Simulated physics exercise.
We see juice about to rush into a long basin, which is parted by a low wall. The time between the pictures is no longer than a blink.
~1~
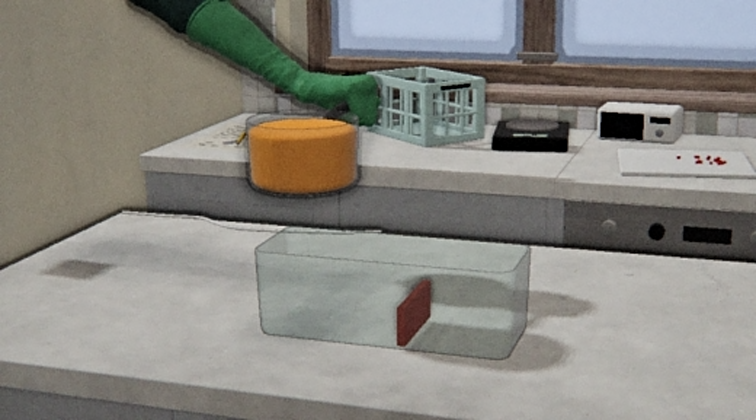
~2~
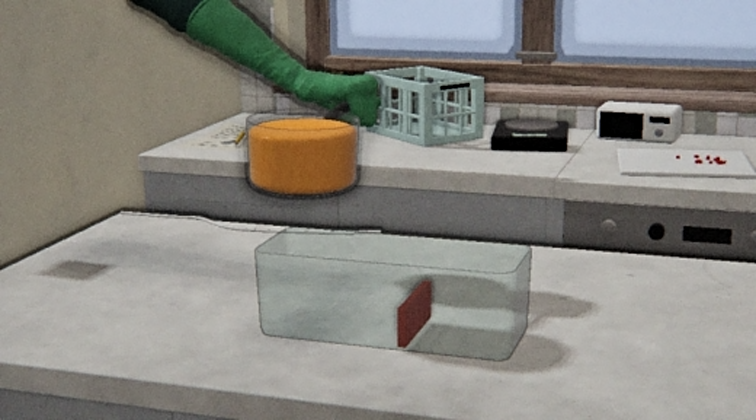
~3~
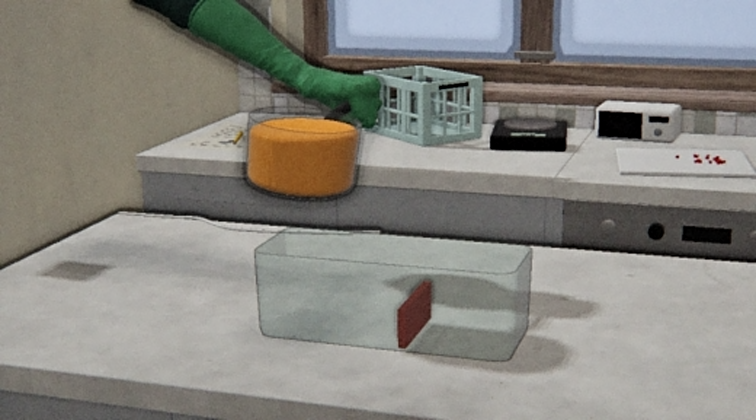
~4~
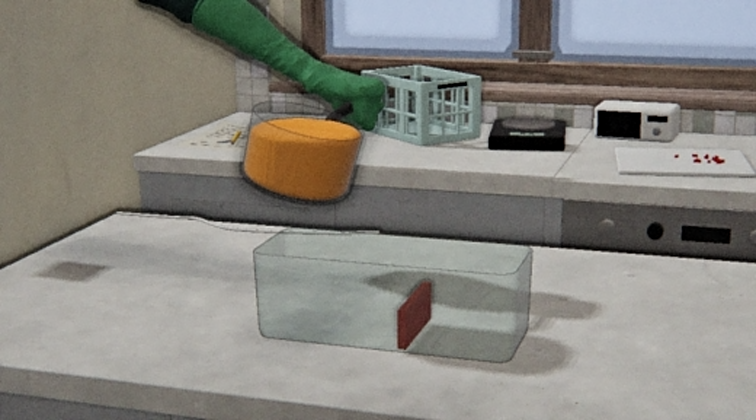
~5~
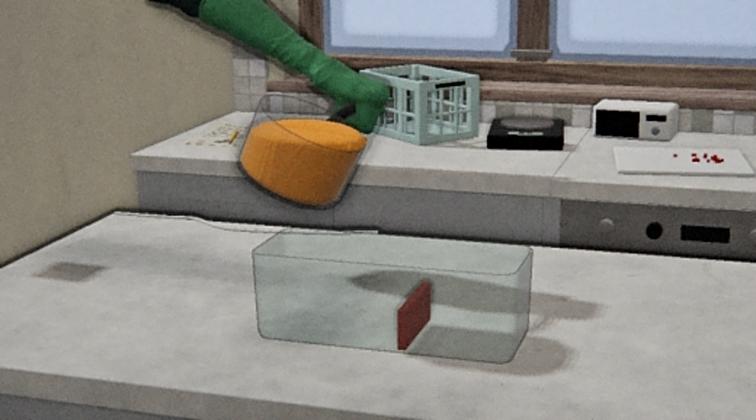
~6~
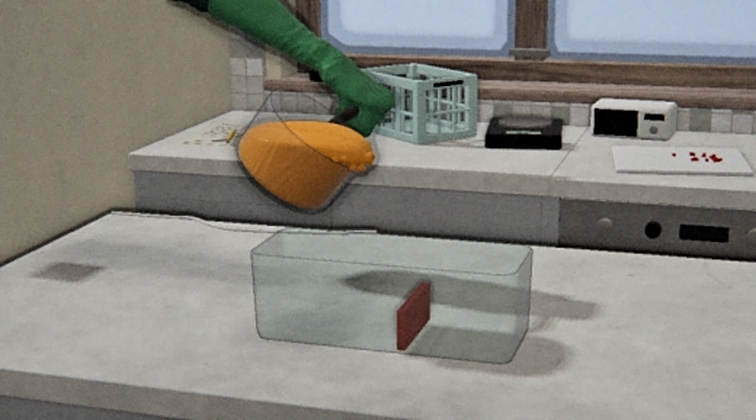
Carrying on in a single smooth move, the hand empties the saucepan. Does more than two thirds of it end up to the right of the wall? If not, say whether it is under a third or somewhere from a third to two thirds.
No, under a third does.
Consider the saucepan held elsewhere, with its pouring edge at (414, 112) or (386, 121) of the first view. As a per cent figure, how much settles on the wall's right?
Near 65 in a hundred first, near 40 in a hundred second.
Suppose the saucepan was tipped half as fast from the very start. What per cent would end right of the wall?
Roughly 35 percent.
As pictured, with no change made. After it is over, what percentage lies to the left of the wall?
Around 70 %.
A moment on, the saucepan is tipped right over and 21 per cent is still to pour, 33 is left of the wall and 13 right of it.
Next, the saucepan is tipped right over and 2 per cent is still to pour, 66 is left of the wall and 16 right of it.
Then the saucepan is tipped right over and 0 per cent is still to pour, 65 is left of the wall and 21 right of it.
Later the saucepan is tipped right over and 0 per cent is still to pour, 68 is left of the wall and 22 right of it.
Finally, 68 per cent lies left of the wall, 22 right of it and 10 outside.
